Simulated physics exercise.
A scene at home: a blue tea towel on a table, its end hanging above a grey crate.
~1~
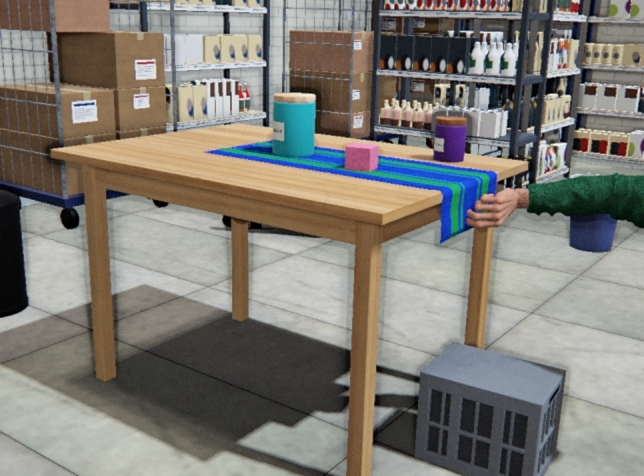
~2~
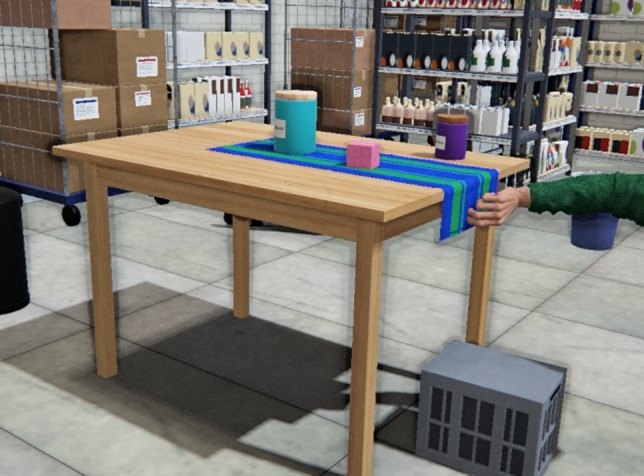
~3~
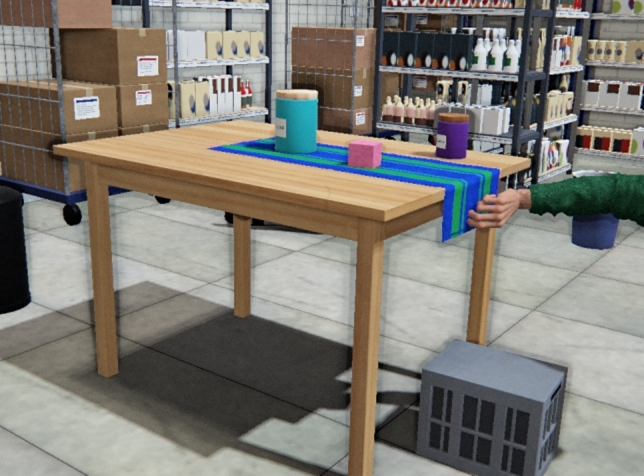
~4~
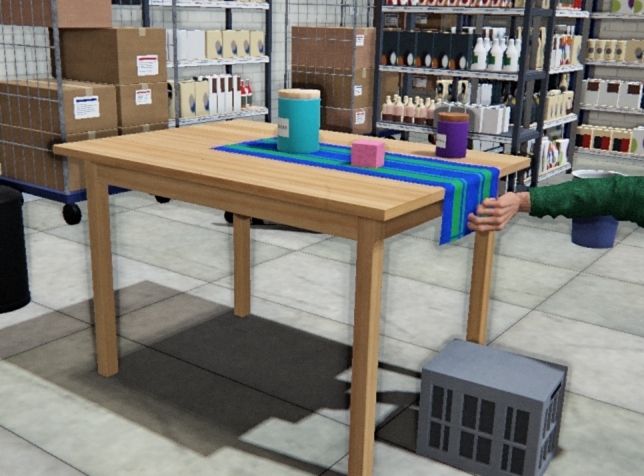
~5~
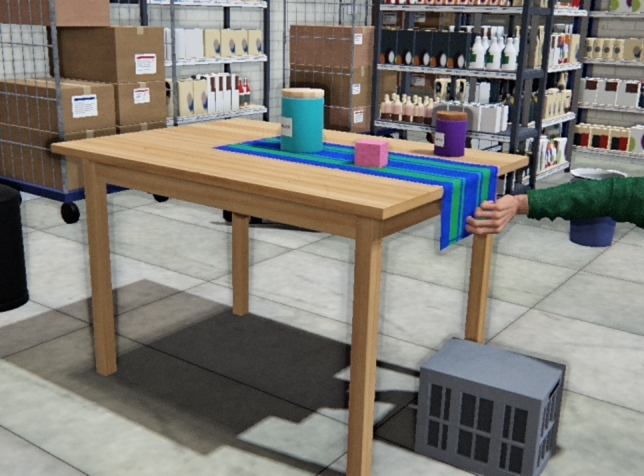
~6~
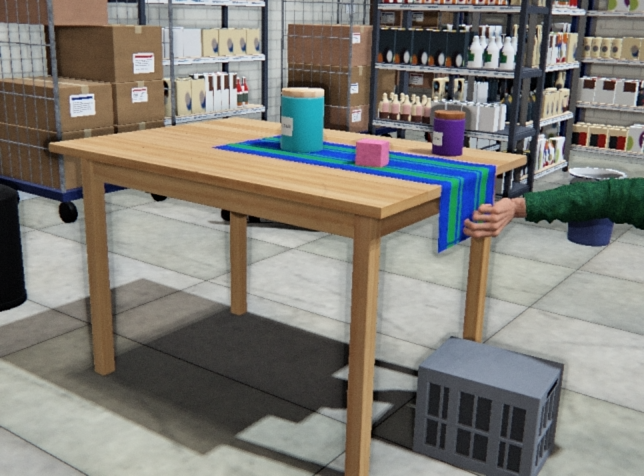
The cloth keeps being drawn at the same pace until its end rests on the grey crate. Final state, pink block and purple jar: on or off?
Pink block - off; purple jar - on.
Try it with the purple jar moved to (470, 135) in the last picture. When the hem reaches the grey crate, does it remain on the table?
In that case it stays put.
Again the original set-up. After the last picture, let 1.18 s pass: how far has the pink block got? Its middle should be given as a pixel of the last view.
It is somewhere near (425, 161).
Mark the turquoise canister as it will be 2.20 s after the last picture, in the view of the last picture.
Look roughly at (389, 130).
Then, 1.18 s later than the last view, hem going down; block carried along near (425, 161); jar as before.
Then, 2.20 s later than the last view, hem on the crate; block down below near (485, 336); jar as before.
Finally, hem on the crate; block down below near (485, 336); jar as before. The pink block is carried off the end and the purple jar stays on the table.
